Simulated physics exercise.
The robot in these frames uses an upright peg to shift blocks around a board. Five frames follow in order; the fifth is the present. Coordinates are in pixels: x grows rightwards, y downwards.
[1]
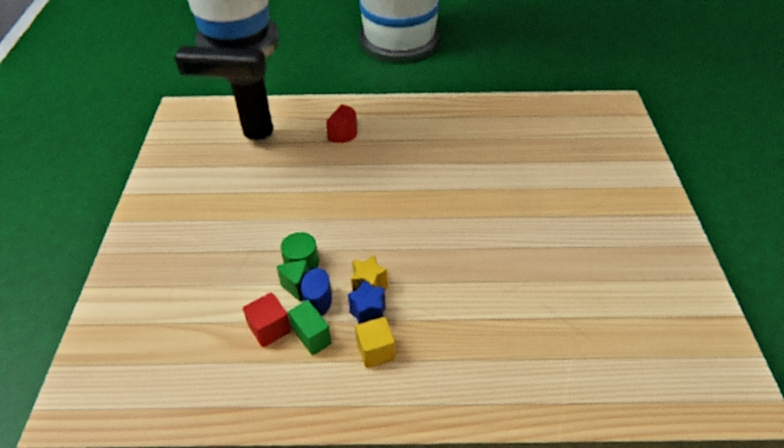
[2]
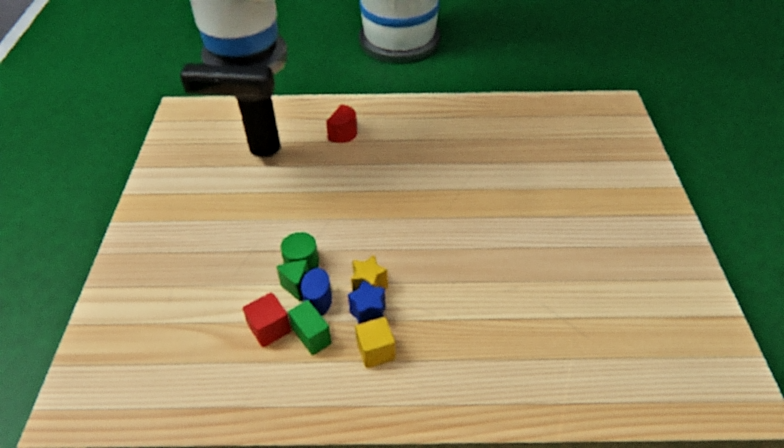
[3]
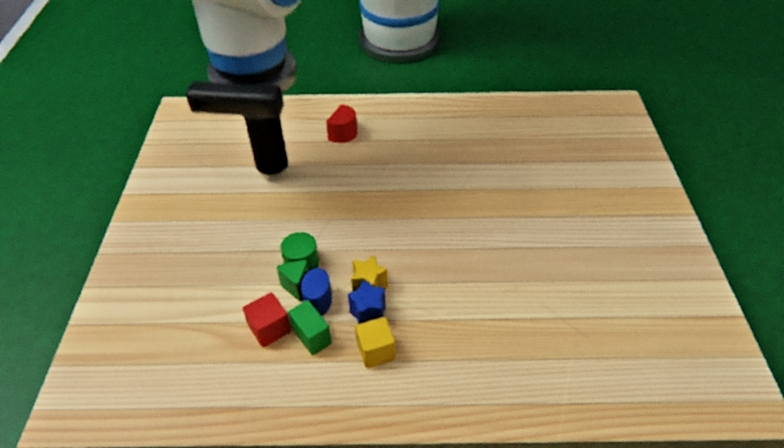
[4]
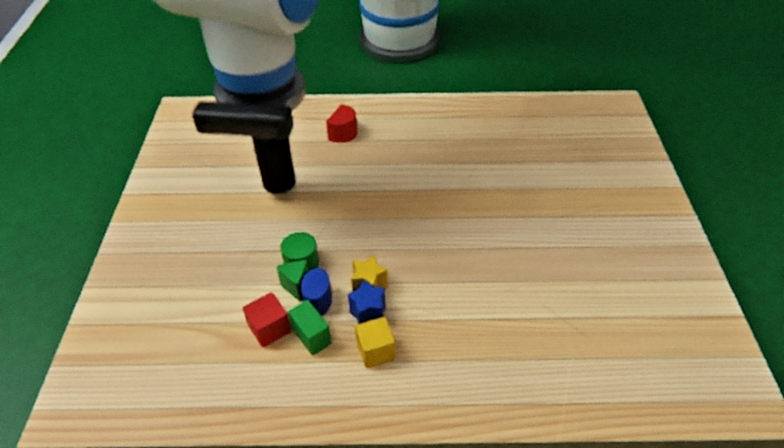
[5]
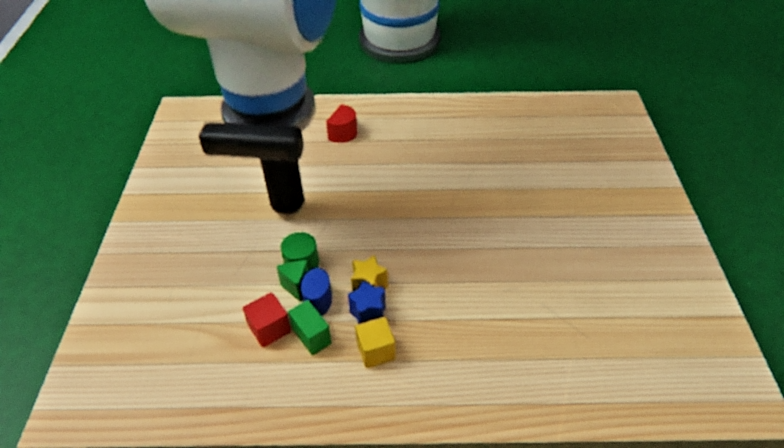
A robot arm holding a black upright peg moved steadily down the wooden board toward a cluster of colourful blocks, leaving a lone red block behind near the top, and none of the blocks moved.
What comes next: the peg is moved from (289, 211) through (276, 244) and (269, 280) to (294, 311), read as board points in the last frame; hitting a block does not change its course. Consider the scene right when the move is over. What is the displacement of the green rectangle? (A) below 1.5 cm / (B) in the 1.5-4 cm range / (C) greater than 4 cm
Letter A.
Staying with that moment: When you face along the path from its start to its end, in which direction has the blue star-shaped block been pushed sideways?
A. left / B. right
A.
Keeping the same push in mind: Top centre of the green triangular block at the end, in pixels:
The middle of its upper face should be somewhere near (326, 296).
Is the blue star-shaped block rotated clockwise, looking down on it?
Final answer: No.
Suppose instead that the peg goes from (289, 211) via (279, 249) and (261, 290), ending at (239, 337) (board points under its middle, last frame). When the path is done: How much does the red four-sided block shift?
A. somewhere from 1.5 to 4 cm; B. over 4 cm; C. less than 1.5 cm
A: Somewhere from 1.5 to 4 cm.
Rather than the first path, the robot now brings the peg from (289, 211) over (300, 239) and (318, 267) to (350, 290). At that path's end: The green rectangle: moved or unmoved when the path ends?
It travels a centimetre or more.
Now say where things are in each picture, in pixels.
The first picture shows tip of the peg at (258, 131), middles of tops, red four-sided block at (265, 310), green triangular block at (293, 270), green rectangle at (308, 318), blue elliptical block at (315, 283), blue star-shaped block at (368, 296).
The second picture shows peg at (265, 147), nothing pushed.
The third picture shows peg at (272, 165), nothing pushed.
The fourth picture shows peg at (280, 183), nothing pushed.
The fifth picture shows peg at (287, 202), red four-sided block at (265, 310), green triangular block at (293, 270), green rectangle at (308, 318), blue elliptical block at (315, 283), blue star-shaped block at (368, 296).
What follows on the original path. One third of the way, peg at (273, 235); nothing pushed yet.
Two thirds of the way, peg at (266, 271); green triangular block at (297, 273).
At the end, peg at (292, 302); red four-sided block at (268, 323), turned 45° clockwise; green triangular block at (326, 296), turned 35° anticlockwise; green rectangle at (309, 322); blue elliptical block at (354, 296), turned 25° anticlockwise; blue star-shaped block at (387, 297), turned 25° anticlockwise.
